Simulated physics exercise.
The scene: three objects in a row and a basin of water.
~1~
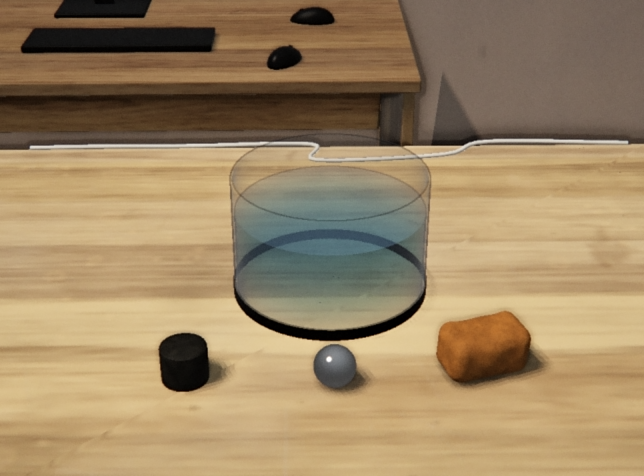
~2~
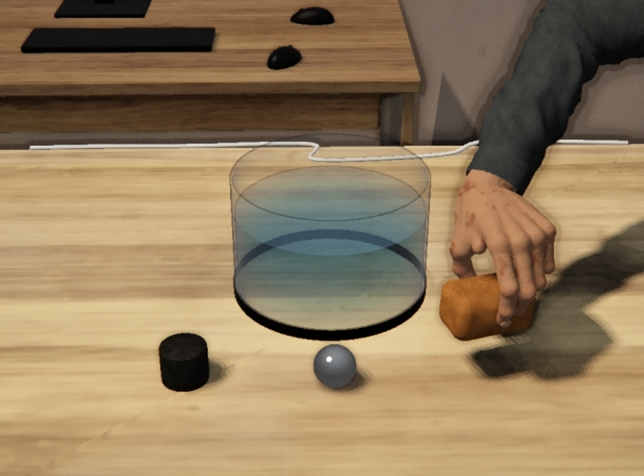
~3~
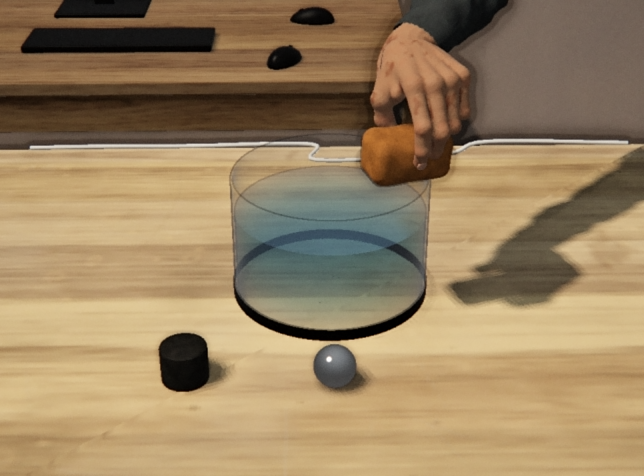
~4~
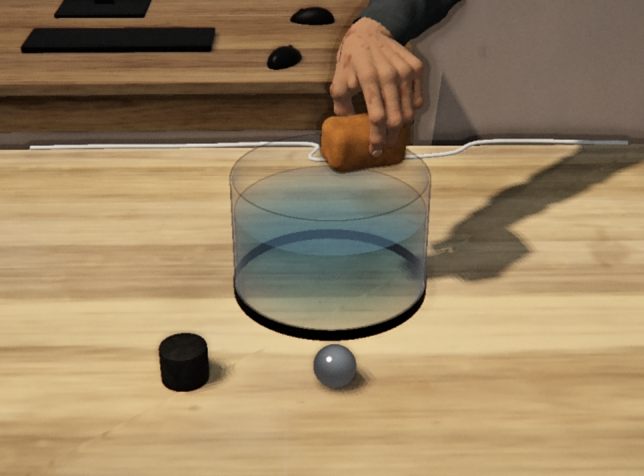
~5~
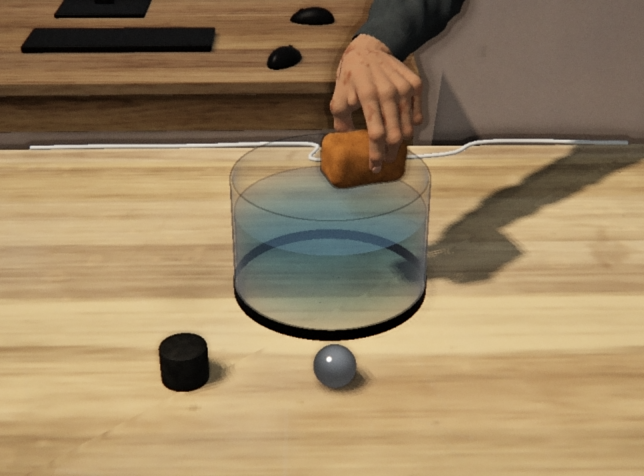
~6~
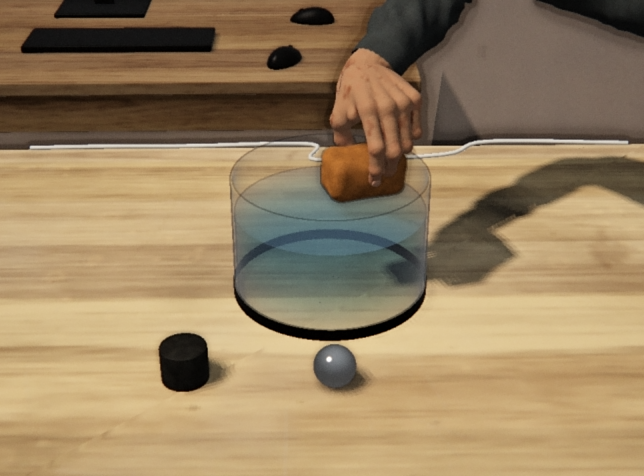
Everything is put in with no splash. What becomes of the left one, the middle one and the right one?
Going from the left, the first one heads down, the next one heads down, and the last one keeps afloat.
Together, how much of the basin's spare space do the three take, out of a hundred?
It works out near 12 per cent.
A moment on, the bread roll stays afloat.
Further on, the steel ball drops to the bottom.
When it is over, the iron weight drops to the bottom; afloat, bread roll.
